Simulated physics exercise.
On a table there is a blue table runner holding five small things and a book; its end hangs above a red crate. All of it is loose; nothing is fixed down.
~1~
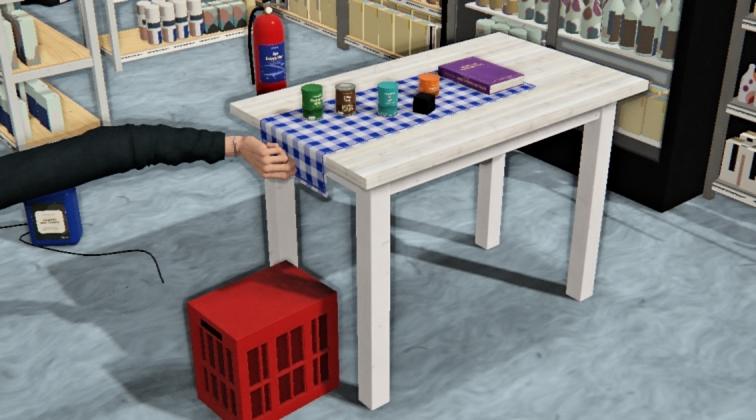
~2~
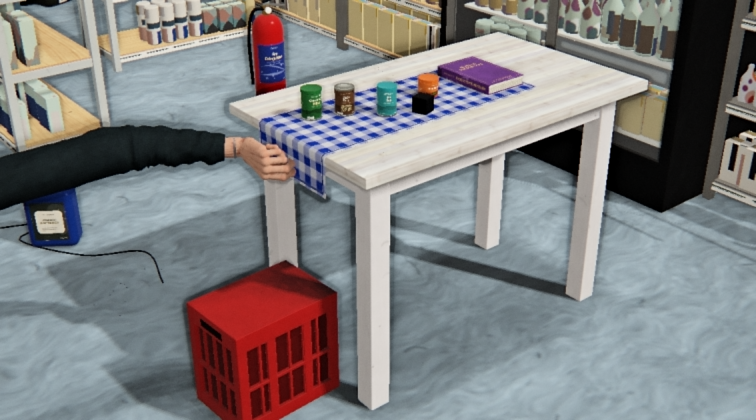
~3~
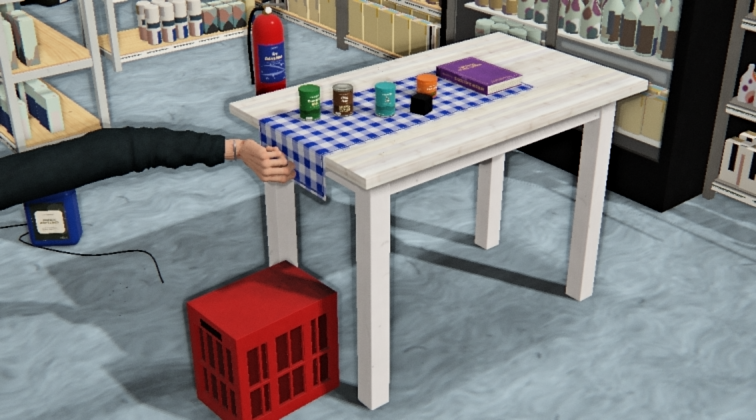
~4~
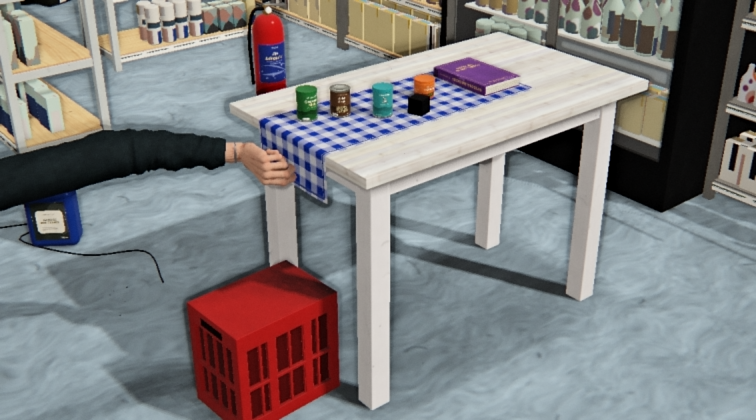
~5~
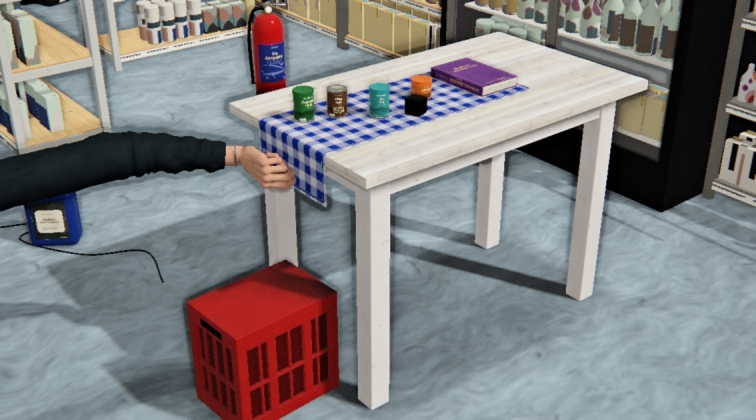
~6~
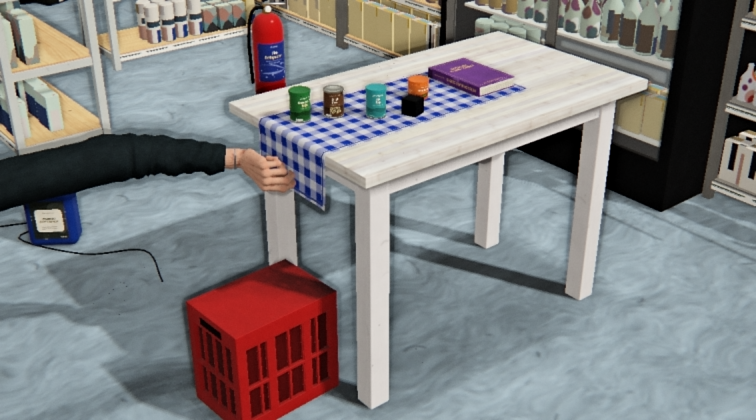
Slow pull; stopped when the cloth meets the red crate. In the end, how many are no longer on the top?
From here the drop count reads three, plain and simple.
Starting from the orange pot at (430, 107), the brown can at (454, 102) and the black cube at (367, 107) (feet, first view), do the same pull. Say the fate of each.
The orange pot stays put, the brown can stays put, and the black cube topples down.
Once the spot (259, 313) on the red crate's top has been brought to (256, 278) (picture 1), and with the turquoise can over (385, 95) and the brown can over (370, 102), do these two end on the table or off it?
The turquoise can does not fall; the brown can keeps its place on top.
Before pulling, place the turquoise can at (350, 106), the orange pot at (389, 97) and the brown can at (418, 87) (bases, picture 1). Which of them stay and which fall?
The turquoise can ends up off the top, the orange pot ends up on top still, the brown can ends up on top still.
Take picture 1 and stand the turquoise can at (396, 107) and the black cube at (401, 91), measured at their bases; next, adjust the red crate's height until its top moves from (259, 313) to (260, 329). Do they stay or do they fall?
Turquoise can: Off. Black cube: Still up.
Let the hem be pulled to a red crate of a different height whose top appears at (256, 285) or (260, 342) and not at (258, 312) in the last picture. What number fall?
Respectively 2 and 4.
Early on, hem near (293, 218); all still up.
Midway, hem near (293, 257); green can and brown can gone.
Near the end, hem on the crate; green can, brown can and turquoise can gone.
Finally, hem on the crate; green can, brown can and turquoise can gone. The count of fallen things is three.
